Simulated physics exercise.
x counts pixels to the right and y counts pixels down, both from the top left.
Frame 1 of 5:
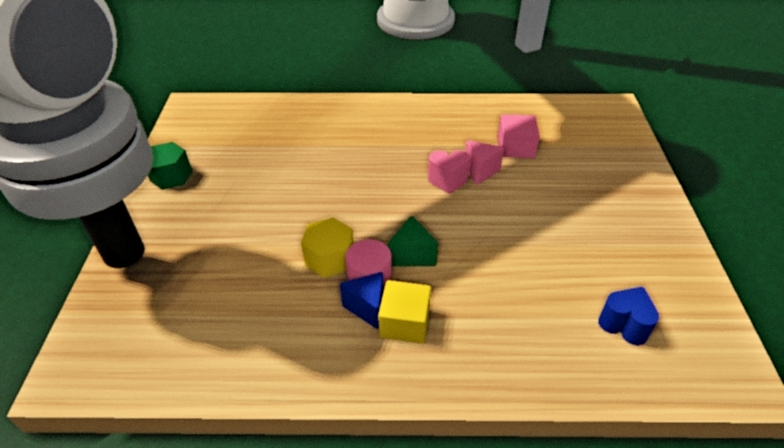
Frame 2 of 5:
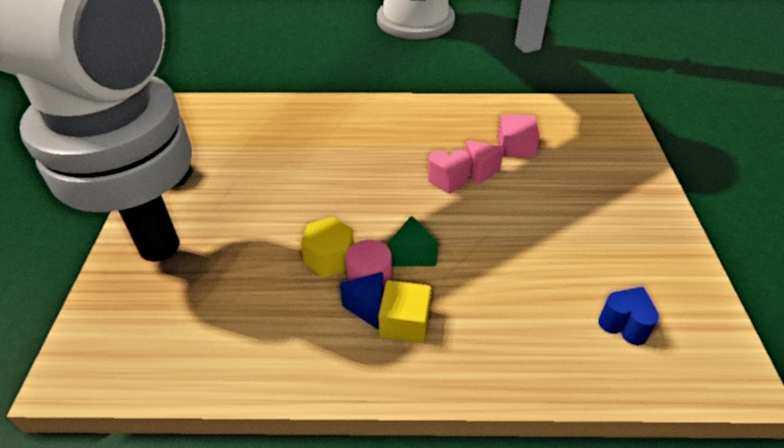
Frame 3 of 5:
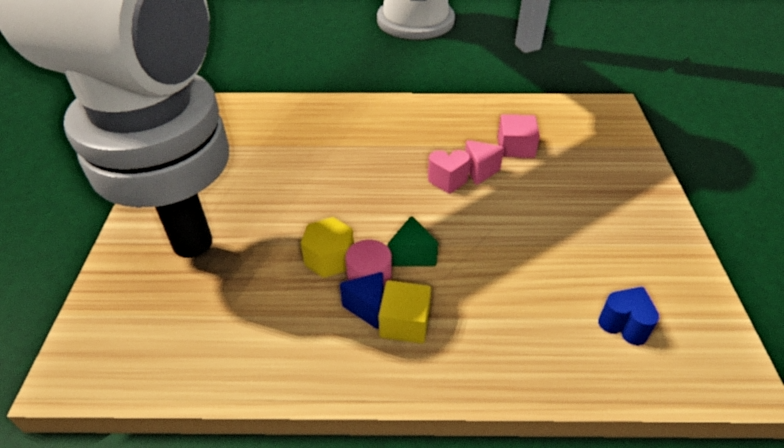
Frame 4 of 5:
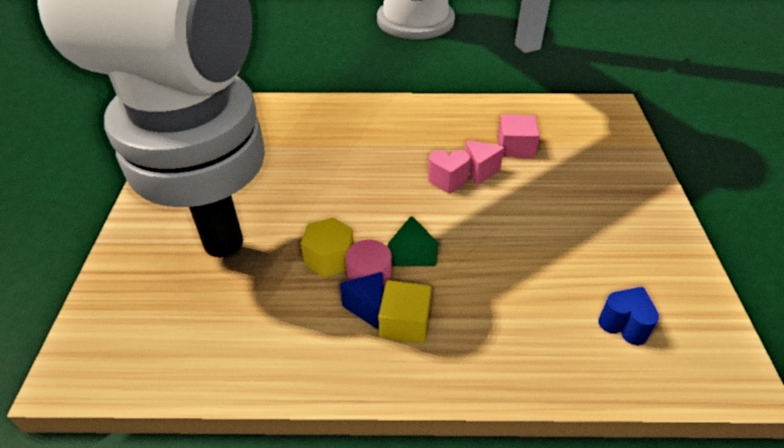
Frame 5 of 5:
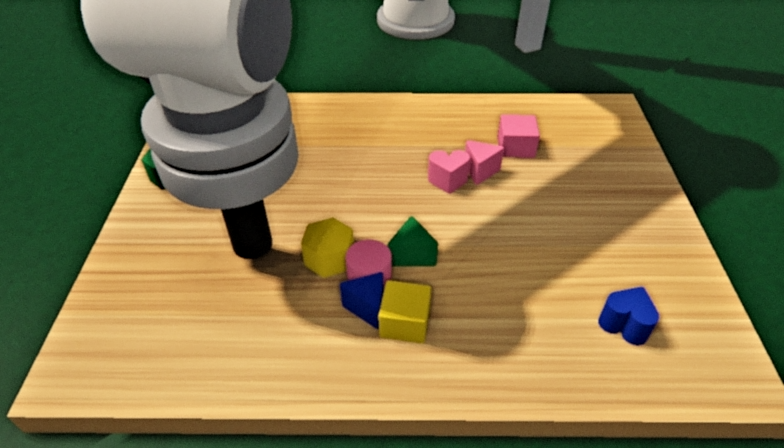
A grey robot arm with a black stick moving right across a wooden board towards a still cluster of coloured blocks.
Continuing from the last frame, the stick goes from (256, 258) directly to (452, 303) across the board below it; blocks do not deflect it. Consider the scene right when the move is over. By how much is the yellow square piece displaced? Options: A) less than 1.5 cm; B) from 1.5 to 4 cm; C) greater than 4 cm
B.
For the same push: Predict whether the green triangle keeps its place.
The green triangle will be pushed away from where it stands.
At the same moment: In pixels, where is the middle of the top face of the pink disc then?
For the centre of its top, I'd go with (482, 255).
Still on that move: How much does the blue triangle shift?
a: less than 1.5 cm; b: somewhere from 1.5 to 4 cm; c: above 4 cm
That would be a.
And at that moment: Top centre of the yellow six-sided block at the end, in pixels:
Most likely (375, 227).
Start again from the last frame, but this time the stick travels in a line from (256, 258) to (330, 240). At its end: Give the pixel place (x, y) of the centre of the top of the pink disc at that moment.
The middle of its upper face should be somewhere near (392, 264).
On the path given first. One third of the way, stick at (318, 259); yellow six-sided block at (355, 231), turned 40° anticlockwise; pink disc at (390, 255); green triangle at (424, 232), turned 40° anticlockwise.
Two thirds of the way, stick at (384, 275); yellow six-sided block at (375, 227), turned 80° anticlockwise; blue triangle at (371, 295); pink disc at (428, 258); yellow square piece at (409, 302); green triangle at (438, 231), turned 95° anticlockwise.
At the end, stick at (453, 291); yellow six-sided block at (375, 227), turned 80° anticlockwise; blue triangle at (372, 296), turned 15° clockwise; pink disc at (482, 255); yellow square piece at (434, 320), turned 65° clockwise; green triangle at (446, 229), turned 125° anticlockwise.
